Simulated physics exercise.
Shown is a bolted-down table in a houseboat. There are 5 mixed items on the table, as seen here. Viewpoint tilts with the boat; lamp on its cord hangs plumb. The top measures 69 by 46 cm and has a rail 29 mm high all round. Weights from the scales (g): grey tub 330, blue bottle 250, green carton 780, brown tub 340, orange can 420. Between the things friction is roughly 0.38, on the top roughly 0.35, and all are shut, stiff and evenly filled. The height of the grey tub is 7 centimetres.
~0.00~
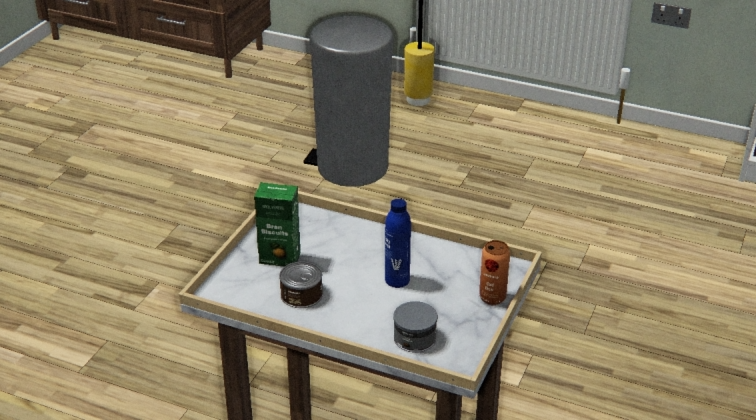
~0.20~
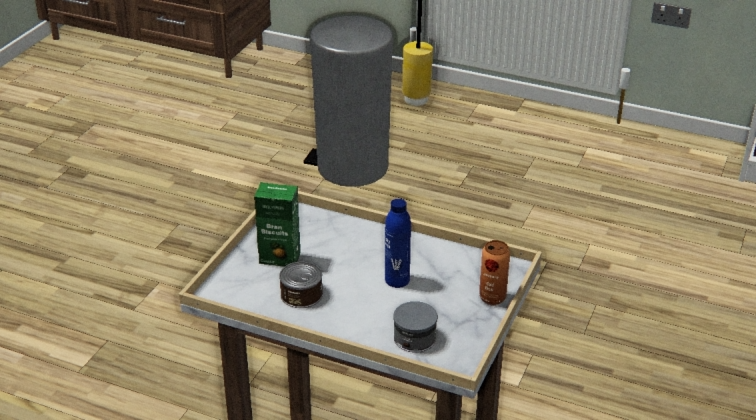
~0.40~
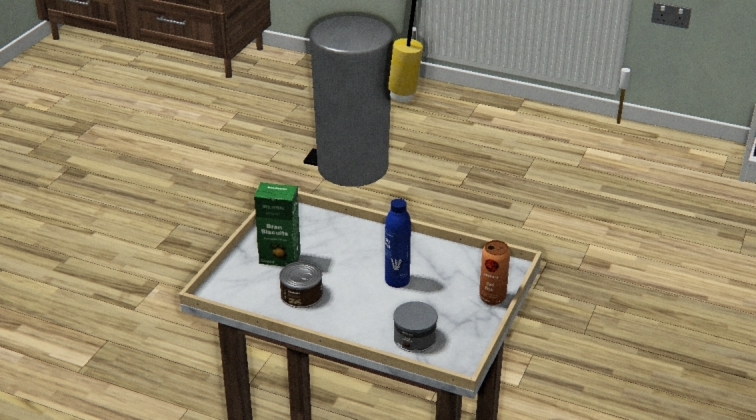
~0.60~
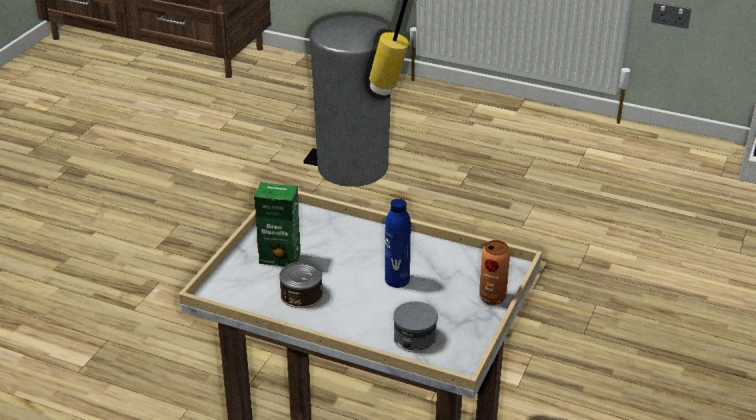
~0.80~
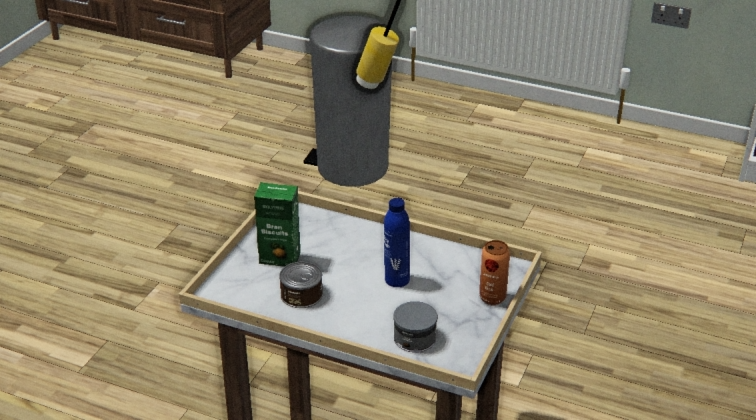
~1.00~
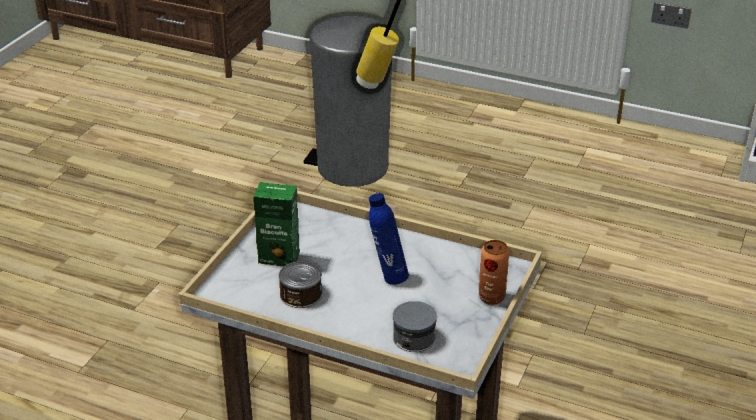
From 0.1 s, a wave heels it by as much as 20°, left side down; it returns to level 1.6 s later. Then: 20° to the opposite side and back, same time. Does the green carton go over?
No.
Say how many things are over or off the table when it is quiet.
Total count: 1.
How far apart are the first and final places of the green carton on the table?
2 cm.
After 1.20 s, floor tilted 14°, left side down; blue bottle on its side.
After 1.40 s, floor tilted 6°, left side down; green carton slid 3 cm near (267, 223); blue bottle on its side.
After 2.60 s, floor tilted 19°, right side down; green carton slid 2 cm near (268, 224); blue bottle on its side.
At rest (4.6 s), tipped over on the table, blue bottle; the other 4 in place, give or take 5 cm. In the last view, green carton near (270, 224).
